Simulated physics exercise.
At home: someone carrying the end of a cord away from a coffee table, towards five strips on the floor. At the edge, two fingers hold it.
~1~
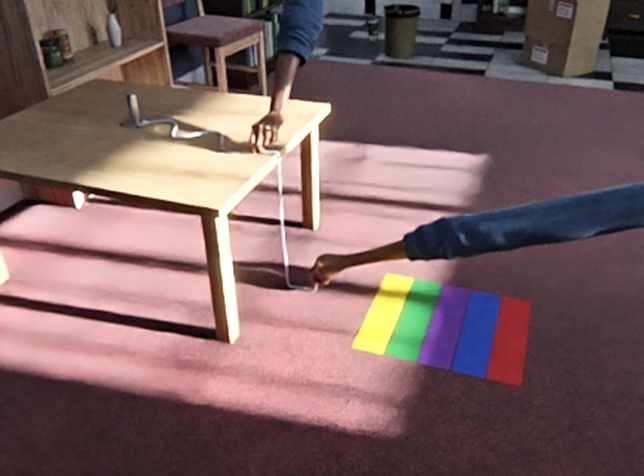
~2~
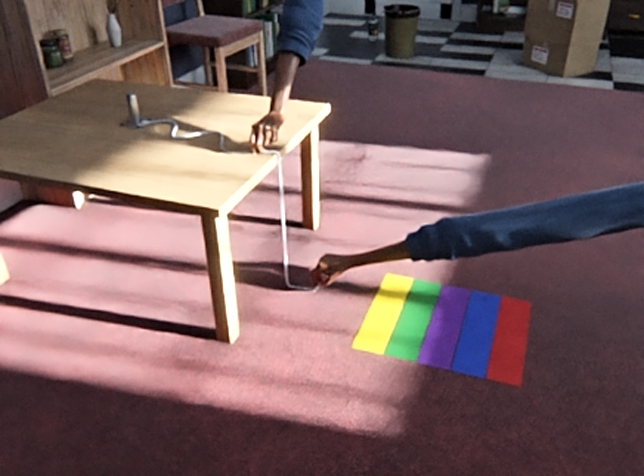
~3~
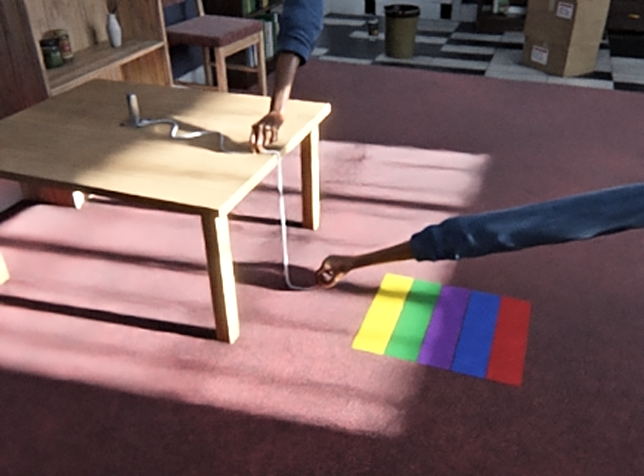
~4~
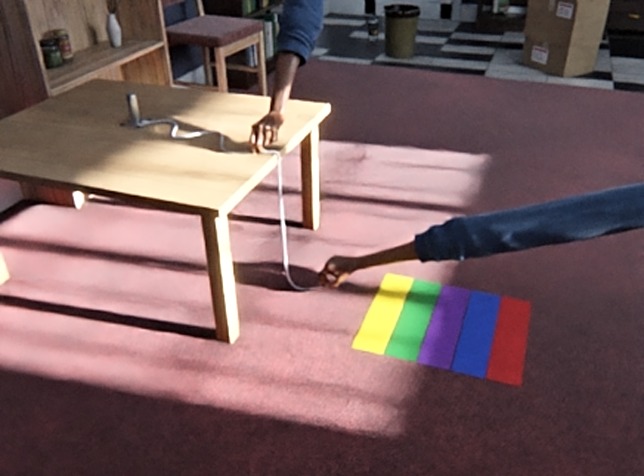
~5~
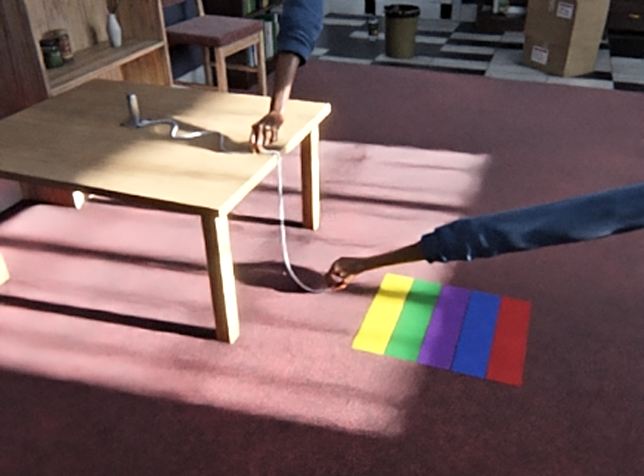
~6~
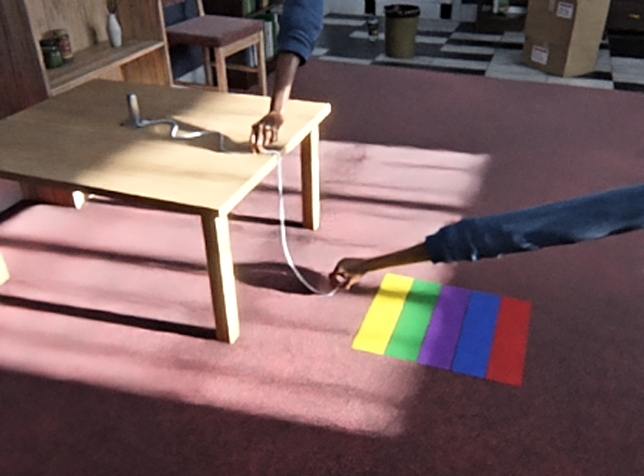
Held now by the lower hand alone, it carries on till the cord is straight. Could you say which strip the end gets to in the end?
It gets to the blue strip.
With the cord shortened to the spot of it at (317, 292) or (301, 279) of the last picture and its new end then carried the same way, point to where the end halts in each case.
You'd find it around (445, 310) the first time and around (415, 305) the second.
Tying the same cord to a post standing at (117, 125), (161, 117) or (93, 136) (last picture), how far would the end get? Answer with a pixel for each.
Somewhere near (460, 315), (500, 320) and (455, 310), in that order.
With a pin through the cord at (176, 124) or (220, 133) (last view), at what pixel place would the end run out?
Per try (px, approx.): (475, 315); (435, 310).
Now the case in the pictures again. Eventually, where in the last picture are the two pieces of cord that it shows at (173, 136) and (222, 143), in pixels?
End points: Roughly (199, 134); roughly (266, 148).
A little later, end near (415, 303); over green.
Next, end near (456, 312); over purple.
When it is tight, end near (481, 317); over blue. It gets as far as the blue strip.
